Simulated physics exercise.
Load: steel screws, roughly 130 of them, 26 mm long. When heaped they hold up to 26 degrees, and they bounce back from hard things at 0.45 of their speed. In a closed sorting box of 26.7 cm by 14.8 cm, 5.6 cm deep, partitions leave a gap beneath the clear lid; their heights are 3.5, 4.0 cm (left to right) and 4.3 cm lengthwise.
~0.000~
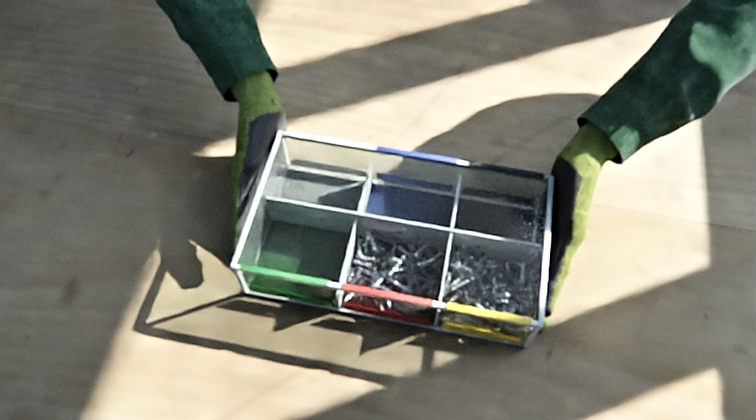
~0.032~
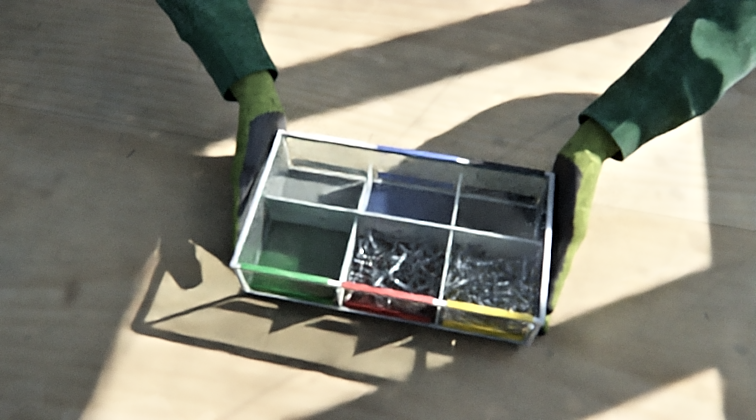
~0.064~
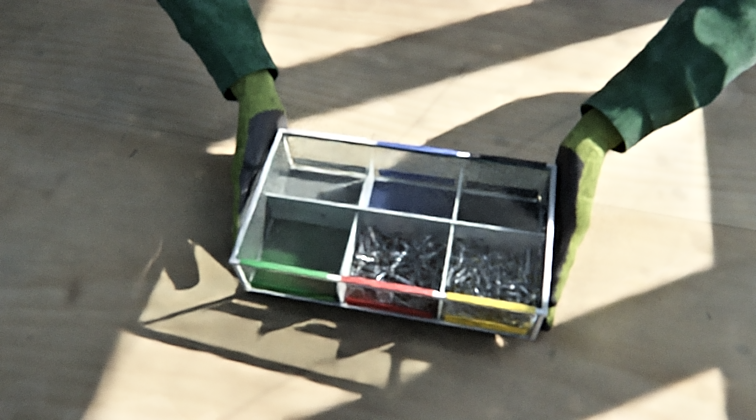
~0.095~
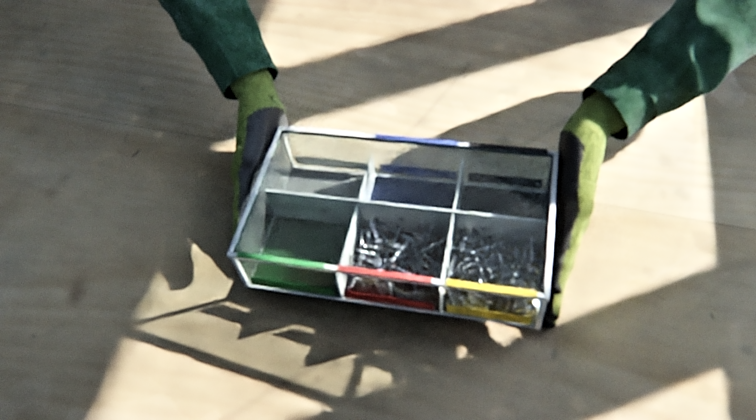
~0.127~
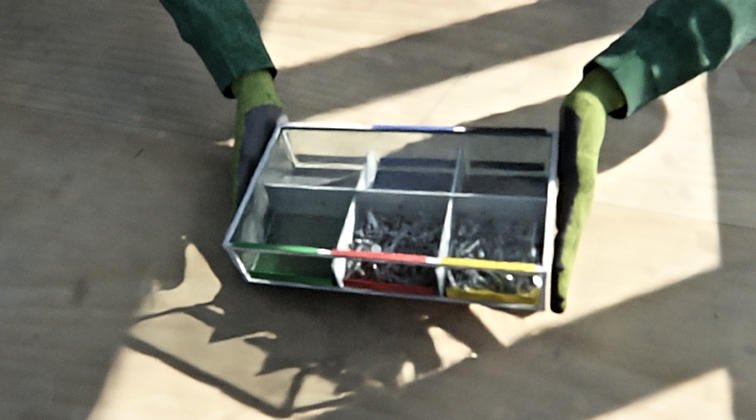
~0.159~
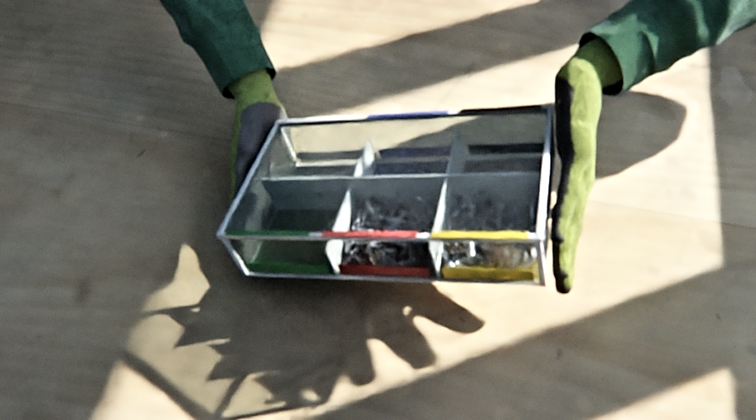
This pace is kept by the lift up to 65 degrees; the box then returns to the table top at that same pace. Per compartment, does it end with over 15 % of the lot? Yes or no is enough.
Red, yes; blue, no; green, no; yellow, yes; white, no; black, no.
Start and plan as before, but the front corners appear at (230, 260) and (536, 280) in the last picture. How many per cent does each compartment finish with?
Red 50; blue 0; green 5; yellow 45; white 0; black 0.
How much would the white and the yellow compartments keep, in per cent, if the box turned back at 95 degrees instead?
White 5 %, yellow 50 %.
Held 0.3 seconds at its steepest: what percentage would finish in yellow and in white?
That would leave yellow with 50 percent and white with 5 percent.
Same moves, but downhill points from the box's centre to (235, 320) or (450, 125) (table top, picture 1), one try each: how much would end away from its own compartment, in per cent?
Around 10 % for the first direction, around 5 % for the second.
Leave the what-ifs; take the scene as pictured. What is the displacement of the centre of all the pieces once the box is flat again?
Net shift: Approx. 3.5 cm.
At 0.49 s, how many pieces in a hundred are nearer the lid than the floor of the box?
About 50 per cent.
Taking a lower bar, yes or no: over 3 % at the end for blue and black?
Note - blue negative, black negative.
Then, at 0.49 s, tilt 63 degrees; red 45 %, yellow 55 %.
After 0.71 s, tilt 24 degrees; red 35 %, green 10 %, yellow 50 %, white 5 %.
After 1.04 s, tilt 0 degrees; red 35 %, green 10 %, yellow 50 %, white 5 %.
At rest (1.3 s), red 35 %, blue 0 %, green 10 %, yellow 50 %, white 5 %, black 0 %.
